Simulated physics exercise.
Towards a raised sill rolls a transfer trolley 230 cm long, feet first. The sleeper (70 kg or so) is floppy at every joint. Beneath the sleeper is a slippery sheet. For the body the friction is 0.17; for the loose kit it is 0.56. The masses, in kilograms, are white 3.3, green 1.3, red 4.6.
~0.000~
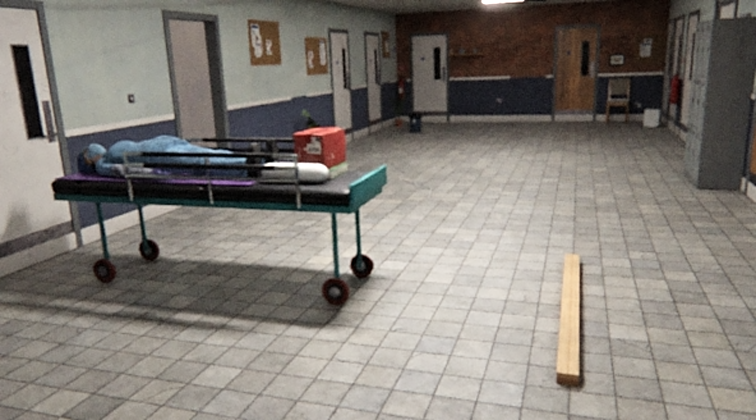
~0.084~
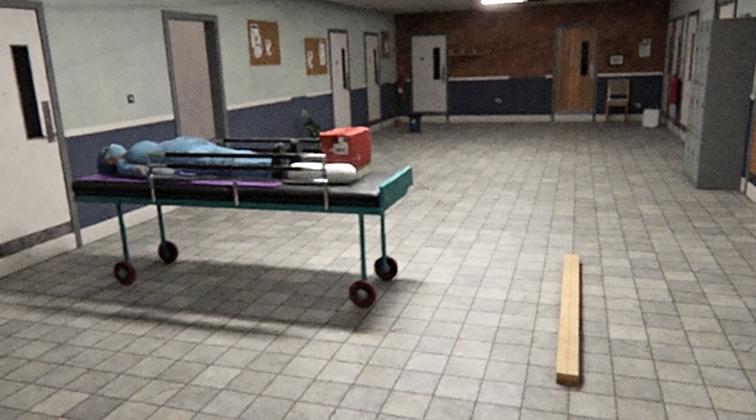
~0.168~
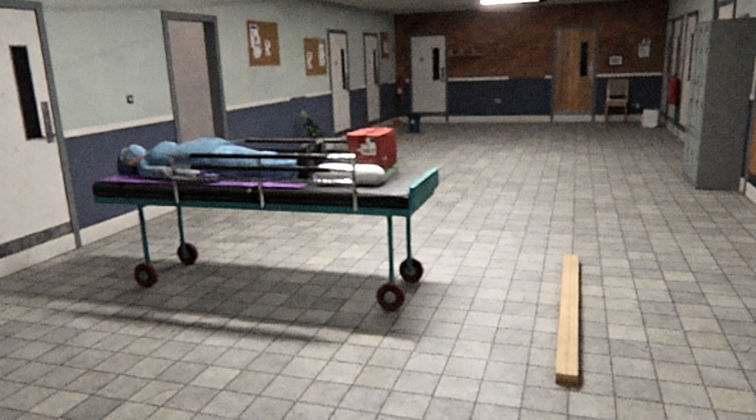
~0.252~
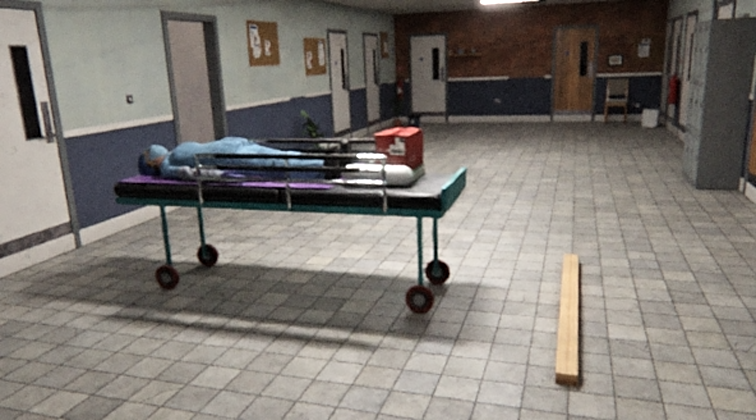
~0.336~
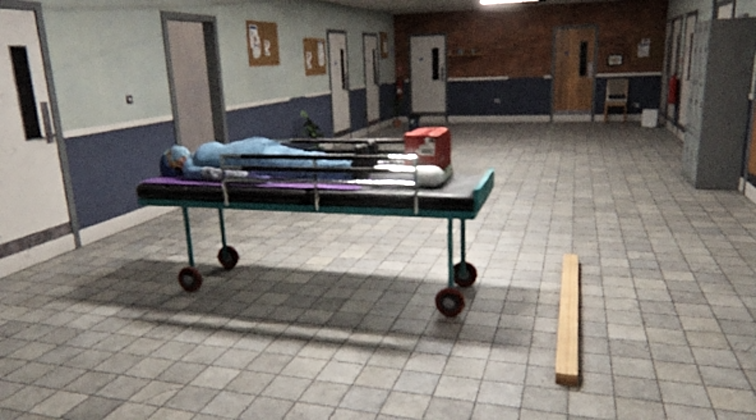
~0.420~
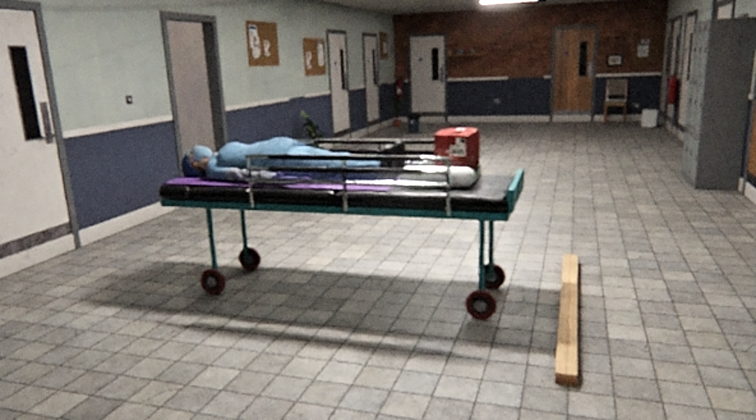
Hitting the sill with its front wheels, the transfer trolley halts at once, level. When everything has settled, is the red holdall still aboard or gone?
Falls away.
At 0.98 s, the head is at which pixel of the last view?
(305, 167).
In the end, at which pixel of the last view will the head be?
(305, 167).
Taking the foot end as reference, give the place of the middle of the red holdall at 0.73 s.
It sits around 10 cm short of the mark.
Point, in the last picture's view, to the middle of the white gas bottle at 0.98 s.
Look around (537, 181) and it's there.
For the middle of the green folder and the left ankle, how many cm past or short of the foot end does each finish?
So the green folder stops 20 cm short, while the left ankle stops 40 cm short.
The jolt is at 0.58 s.
After 0.73 s the red holdall is 11 cm short of the foot end, tilted 0°, near (565, 150) in the last picture's view; the green folder 15 cm short of the foot end, tilted 0°.
After 0.98 s the red holdall is 21 cm past the foot end, tilted 65°, near (622, 177) in the last picture's view.
After 1.28 s the red holdall is 60 cm past the foot end, tilted 170°, near (687, 295) in the last picture's view.
Final state at 1.6 s, white gas bottle stays on; green folder stays on; red holdall drops off; left ankle stops short of the foot end.
